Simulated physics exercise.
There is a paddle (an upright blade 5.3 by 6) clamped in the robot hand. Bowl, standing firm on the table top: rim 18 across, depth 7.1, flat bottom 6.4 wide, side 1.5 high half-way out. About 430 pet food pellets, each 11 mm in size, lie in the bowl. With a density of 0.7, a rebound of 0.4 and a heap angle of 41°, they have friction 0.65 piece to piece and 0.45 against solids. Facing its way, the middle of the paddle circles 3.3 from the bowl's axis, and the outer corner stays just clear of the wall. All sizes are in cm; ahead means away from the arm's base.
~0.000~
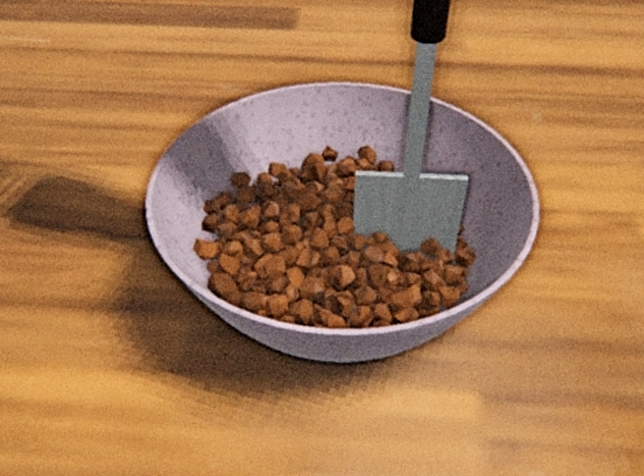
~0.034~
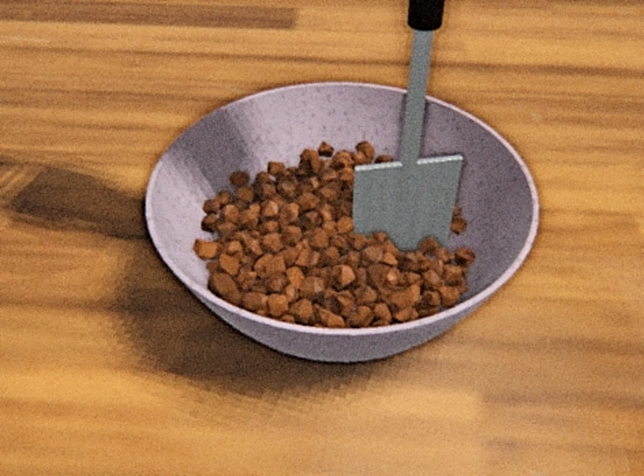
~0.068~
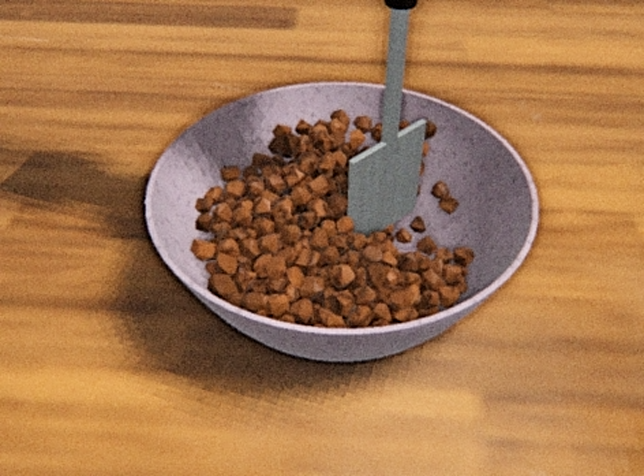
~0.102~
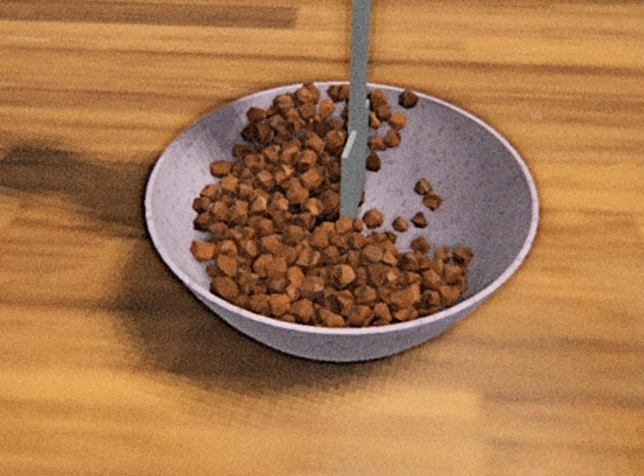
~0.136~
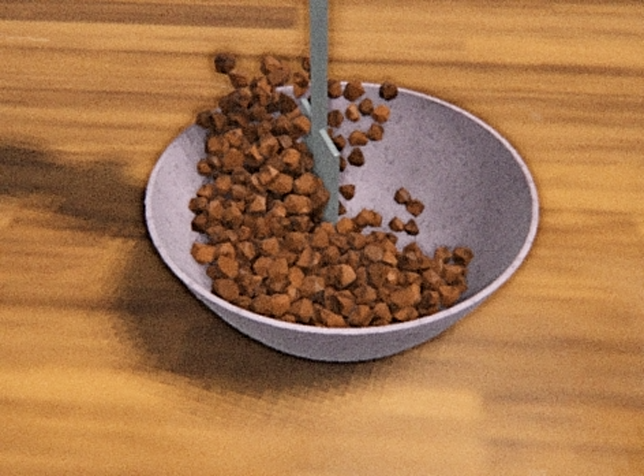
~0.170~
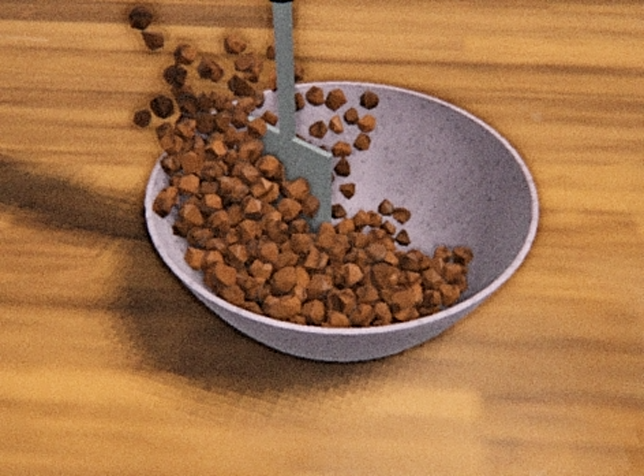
Metal spatula sweeping leftward through brown pellets in a pale bowl on a wooden table, heaping them up and flinging some over the rim.
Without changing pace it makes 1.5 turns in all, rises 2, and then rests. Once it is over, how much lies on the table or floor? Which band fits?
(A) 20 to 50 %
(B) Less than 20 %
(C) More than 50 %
A, 20 to 50 %.
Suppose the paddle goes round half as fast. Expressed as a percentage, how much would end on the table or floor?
10 %.
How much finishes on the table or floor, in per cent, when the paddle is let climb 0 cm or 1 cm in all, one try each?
About 45 per cent on the first try and 35 per cent on the second.
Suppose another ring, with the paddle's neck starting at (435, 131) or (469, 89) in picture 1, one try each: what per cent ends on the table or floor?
I'd put it at around 30 and 0 percent.
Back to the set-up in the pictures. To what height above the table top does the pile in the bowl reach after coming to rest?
About 6.0 centimetres.
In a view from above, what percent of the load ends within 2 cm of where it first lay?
I'd put it at about 10 in a hundred.
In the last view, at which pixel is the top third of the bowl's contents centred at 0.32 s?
Upper-third centre: Approx. (421, 267) px.
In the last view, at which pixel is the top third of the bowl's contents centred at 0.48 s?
I'd point to about (378, 148).
After 0.32 s, 296° round, highest piece 12 above the table; 341 in the bowl, 27 on the table or floor, 66 in flight or on the tool.
After 0.48 s, 86° round, highest piece 11 above the table; 294 in the bowl, 119 on the table or floor, 21 in flight or on the tool.
After 0.76 s, 180° round, highest piece 6 above the table; 281 in the bowl, 153 on the table or floor.
After 1.46 s, 180° round, highest piece 6 above the table; 281 in the bowl, 153 on the table or floor.
In the end, 281 in the bowl, 153 on the table or floor. That is 35 % on the table or floor.
